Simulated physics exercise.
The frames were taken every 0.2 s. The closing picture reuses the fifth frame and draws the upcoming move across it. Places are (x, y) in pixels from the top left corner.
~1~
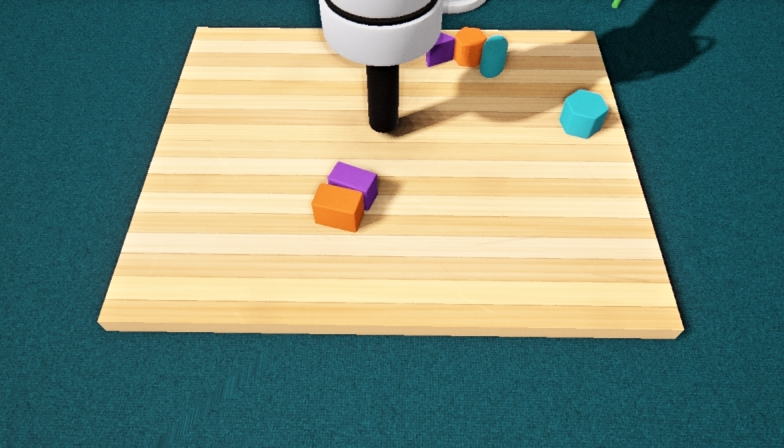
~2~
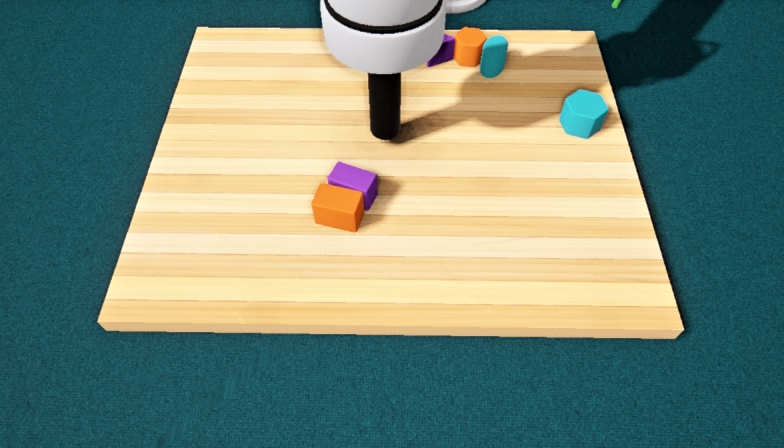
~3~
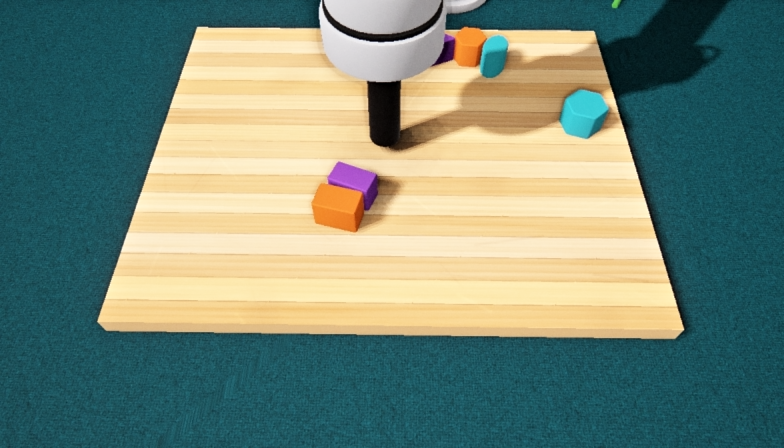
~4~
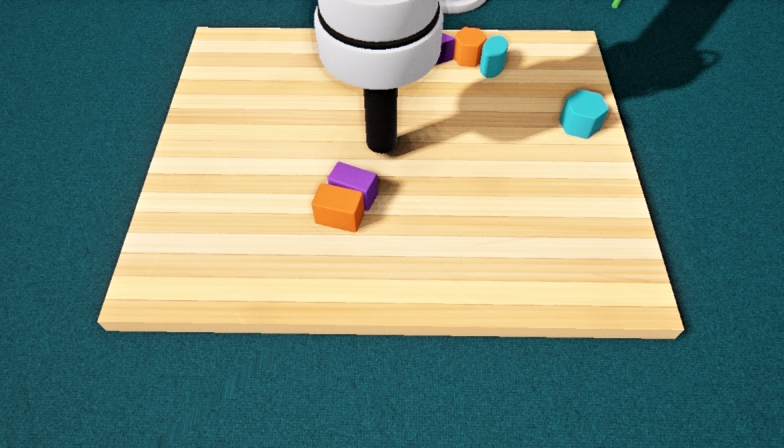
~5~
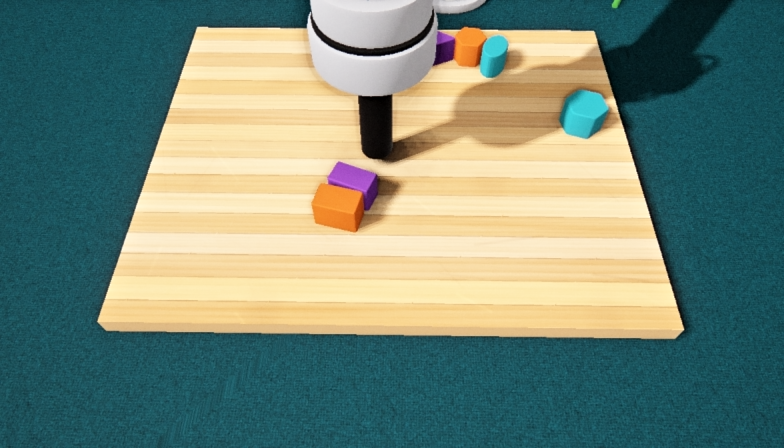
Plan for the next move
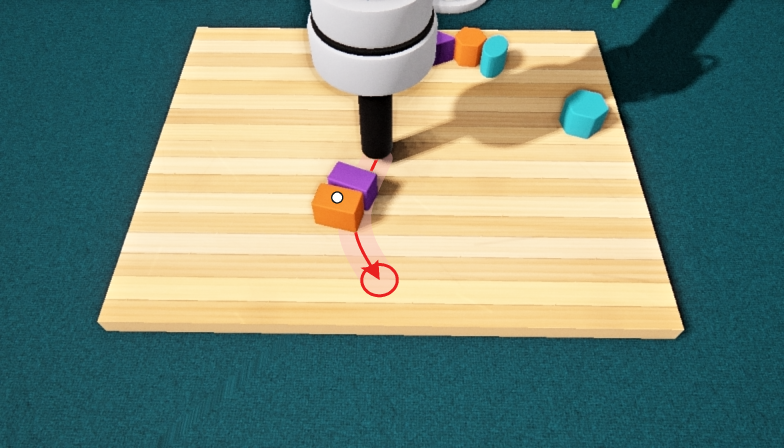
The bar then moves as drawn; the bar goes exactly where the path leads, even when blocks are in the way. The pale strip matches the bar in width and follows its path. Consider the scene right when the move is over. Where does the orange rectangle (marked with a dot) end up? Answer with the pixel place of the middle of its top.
Near (298, 241).
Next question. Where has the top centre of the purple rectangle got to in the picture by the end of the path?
Just about (327, 235).
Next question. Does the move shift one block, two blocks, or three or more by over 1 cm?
It's going to be two.
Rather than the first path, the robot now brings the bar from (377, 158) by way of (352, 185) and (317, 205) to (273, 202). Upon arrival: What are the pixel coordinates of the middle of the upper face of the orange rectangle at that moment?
Its top face will be centred at roughly (323, 233).
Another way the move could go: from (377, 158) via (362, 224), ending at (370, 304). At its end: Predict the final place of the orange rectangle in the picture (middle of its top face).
The answer is (299, 231).
Path on the board, from (377, 158) through (360, 195) and (357, 237) to (380, 280); the dot is on the orange rectangle.
On the path given first. One third of the way, bar at (359, 187); orange rectangle at (323, 215), turned 15° clockwise; purple rectangle at (341, 196).
Two thirds of the way, bar at (356, 229); orange rectangle at (298, 241), turned 55° clockwise; purple rectangle at (328, 235), turned 45° clockwise.
At the end, bar at (379, 272); orange rectangle at (298, 241), turned 55° clockwise; purple rectangle at (327, 235), turned 45° clockwise.
